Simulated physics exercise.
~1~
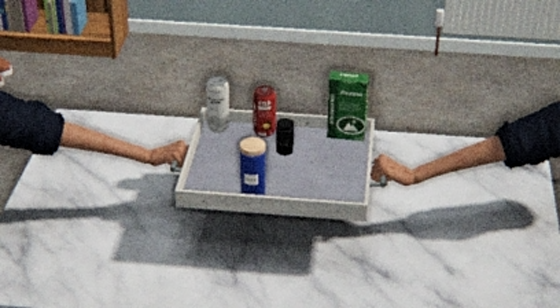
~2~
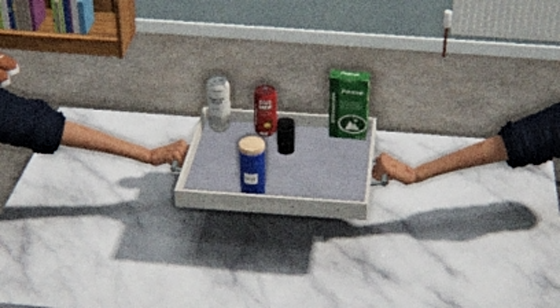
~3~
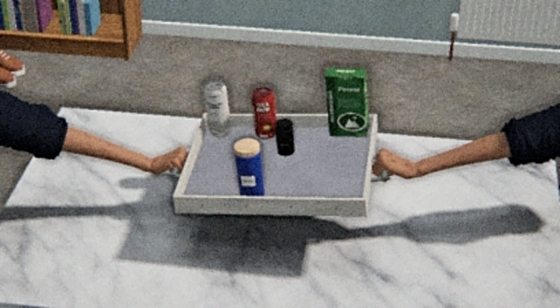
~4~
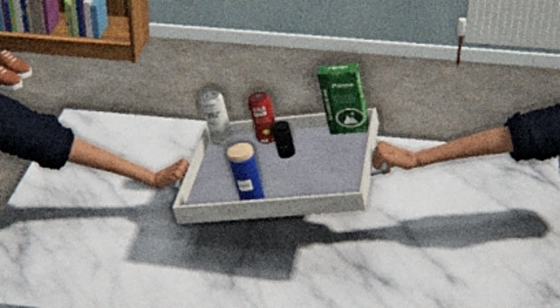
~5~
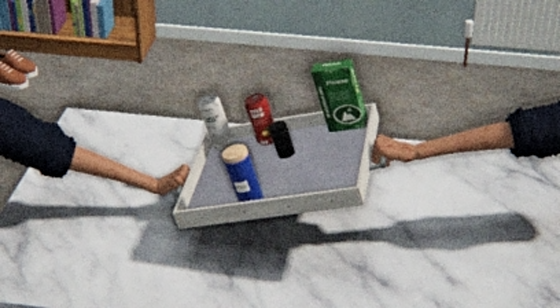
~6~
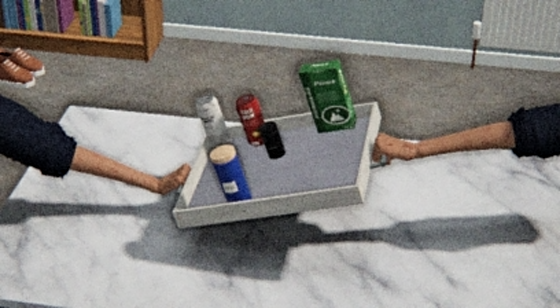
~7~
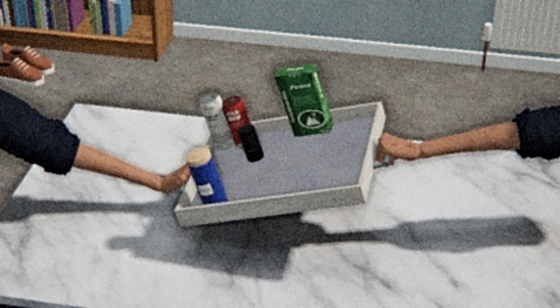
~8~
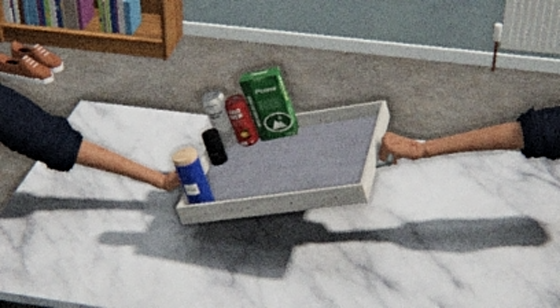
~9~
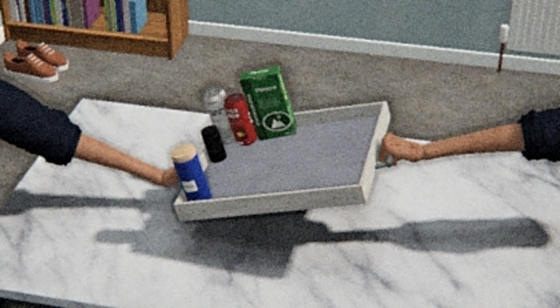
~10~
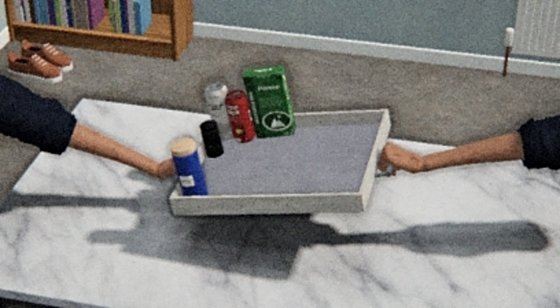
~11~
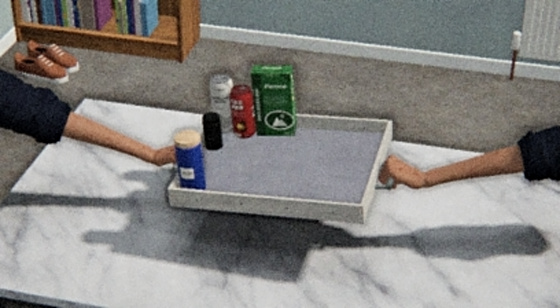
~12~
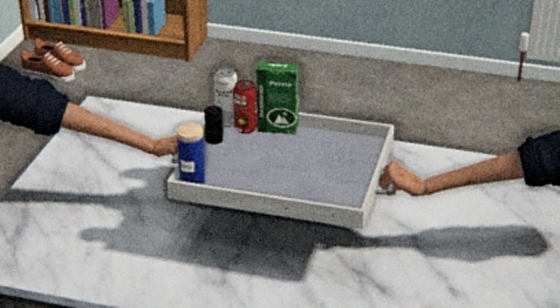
A shallow white tray is held level by two hands, one at each side, above a marble-topped table, seen from slightly above with a bookcase and radiator behind. On it stand a clear or white can, a red can and a green packet at the back, a small black shaker in the middle and a blue jar in front. The hands tip the tray down to the left, and the objects lean with it, then slide left, gathering towards that side. The tray is brought back level, and all five remain upright, clustered on the left.
